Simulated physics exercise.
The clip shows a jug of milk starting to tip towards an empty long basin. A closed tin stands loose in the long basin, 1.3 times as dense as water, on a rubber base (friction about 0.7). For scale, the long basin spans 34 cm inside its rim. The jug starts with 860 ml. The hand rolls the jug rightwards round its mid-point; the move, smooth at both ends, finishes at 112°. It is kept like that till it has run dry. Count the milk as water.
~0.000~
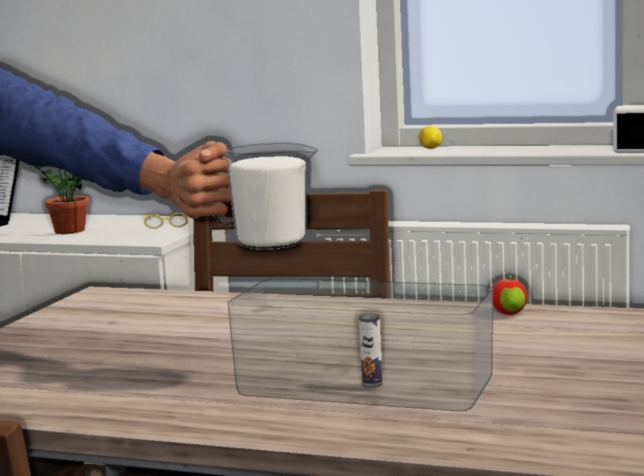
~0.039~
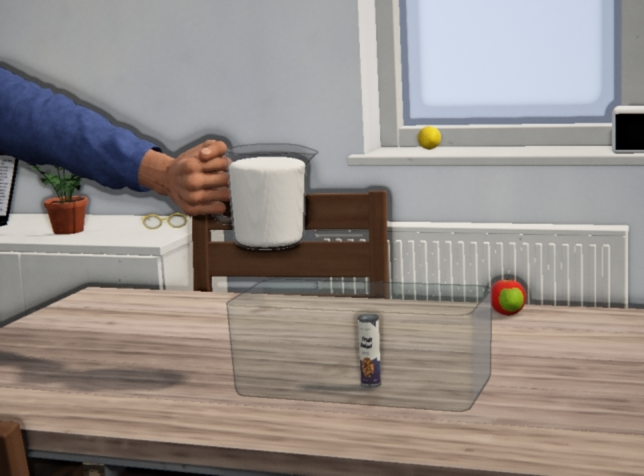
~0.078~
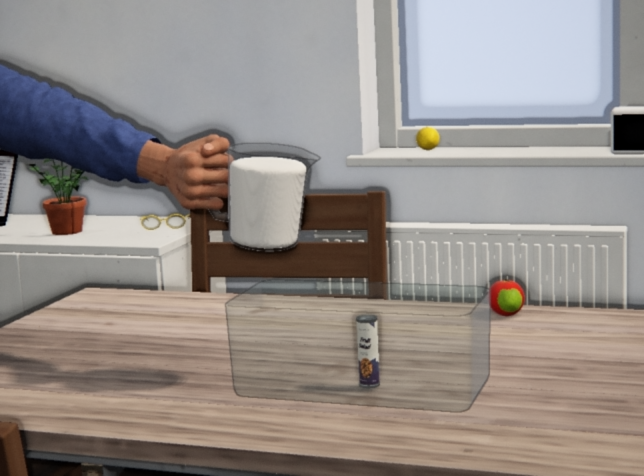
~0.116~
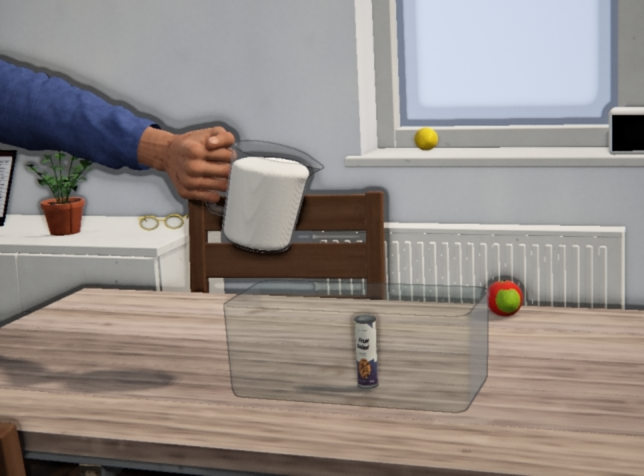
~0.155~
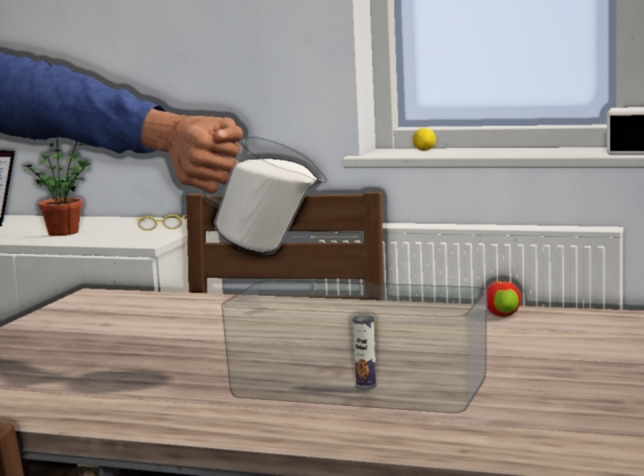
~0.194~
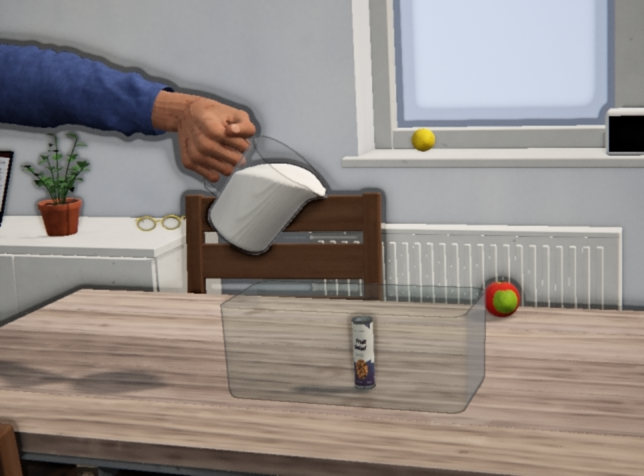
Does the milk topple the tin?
The tin goes over.
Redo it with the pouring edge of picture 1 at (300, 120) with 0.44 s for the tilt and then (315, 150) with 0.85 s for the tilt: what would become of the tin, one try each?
First it falls; then it goes over.
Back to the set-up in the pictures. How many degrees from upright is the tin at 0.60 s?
About 5°.
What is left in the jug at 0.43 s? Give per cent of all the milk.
About 46 per cent.
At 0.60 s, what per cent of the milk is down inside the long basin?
About 78 per cent.
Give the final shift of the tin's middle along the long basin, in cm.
Some 10.5 cm.
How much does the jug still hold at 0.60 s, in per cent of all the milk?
Near 10 in a hundred.
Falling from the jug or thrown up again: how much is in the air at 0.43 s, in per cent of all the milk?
Near 26 in a hundred.
After 0.43 s the tilt is 109° and 47 per cent is still to pour; the tin stands where it began.
After 0.60 s the tilt is 112° and 10 per cent is still to pour; the tin stands 3 cm from where it began.
After 0.78 s the tilt is 112° and 1 per cent is still to pour; the tin lies on its side.
After 0.98 s the tilt is 112° and 0 per cent is still to pour; the tin lies on its side.
In the end the tin lies on its side.
